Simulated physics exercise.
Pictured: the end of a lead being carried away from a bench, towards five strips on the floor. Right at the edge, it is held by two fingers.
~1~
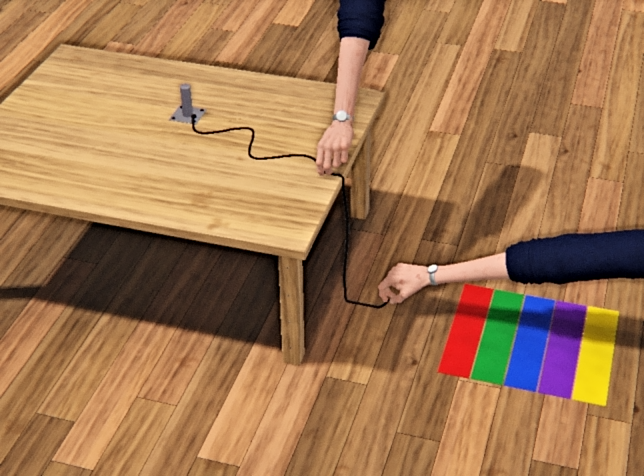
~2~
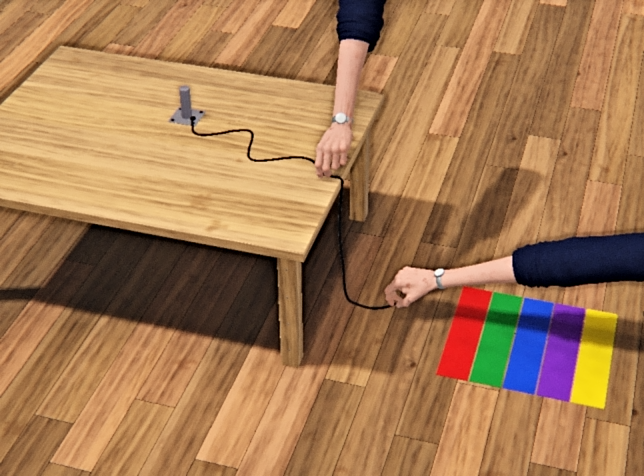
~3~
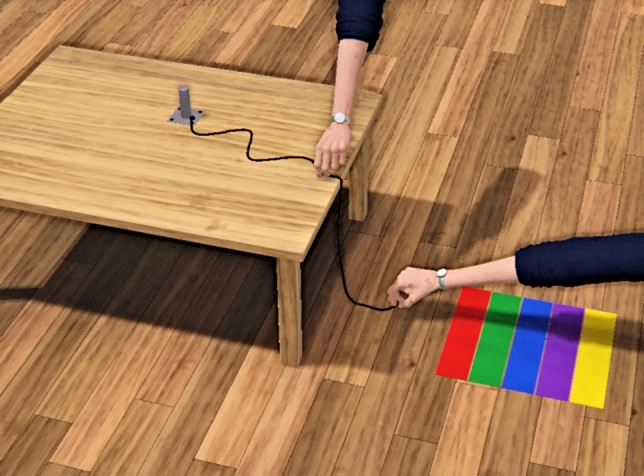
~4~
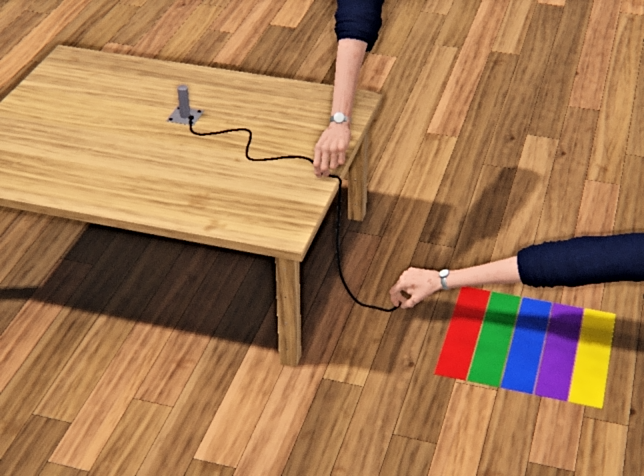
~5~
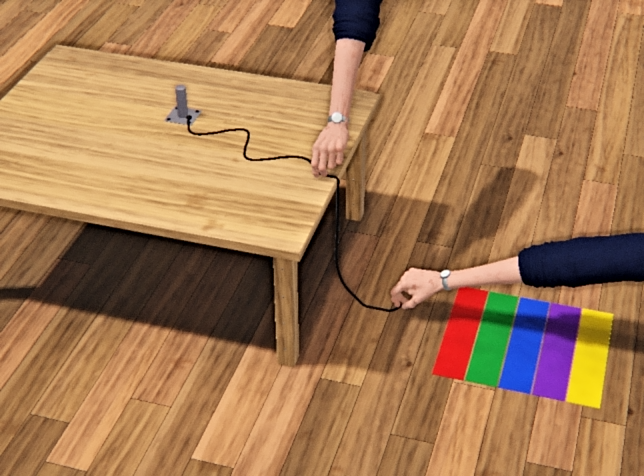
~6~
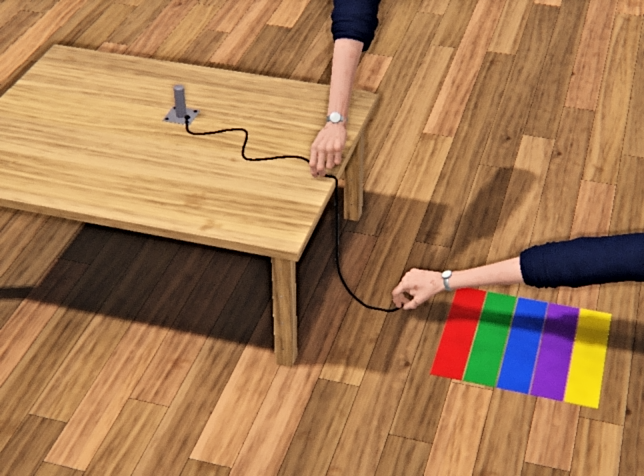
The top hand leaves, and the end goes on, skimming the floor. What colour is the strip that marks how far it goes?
That strip is purple.
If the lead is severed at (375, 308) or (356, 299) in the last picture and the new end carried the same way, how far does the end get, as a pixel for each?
First (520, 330), then (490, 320).
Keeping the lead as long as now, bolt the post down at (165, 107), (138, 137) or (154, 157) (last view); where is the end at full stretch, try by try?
Try by try: (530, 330), (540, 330) and (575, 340).
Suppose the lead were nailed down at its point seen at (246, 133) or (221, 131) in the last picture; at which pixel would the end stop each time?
Respectively, (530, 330) and (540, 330).
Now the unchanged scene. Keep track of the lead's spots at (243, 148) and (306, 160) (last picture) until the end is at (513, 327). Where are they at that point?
One lands at (290, 149), the other at (348, 188).
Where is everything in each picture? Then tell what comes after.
In the first picture, end (389, 300); red (458, 358); green (491, 365); blue (524, 371); purple (558, 378); yellow (592, 385).
In the second picture, end (395, 303); lead through (197, 134) (252, 140) (283, 158) (338, 178) (340, 237) (345, 289).
In the third picture, end (398, 304).
In the fourth picture, end (400, 304); lead through (195, 134) (250, 139) (281, 158) (336, 178) (338, 237) (348, 290).
In the fifth picture, end (401, 305).
In the sixth picture, end (403, 305); lead through (191, 133) (246, 139) (277, 158) (332, 178) (337, 237) (349, 291).
Early on, end near (513, 327); over blue.
Midway, end near (545, 333); over purple.
At the end of the slack, end near (563, 336); over purple. It gets as far as the purple strip.
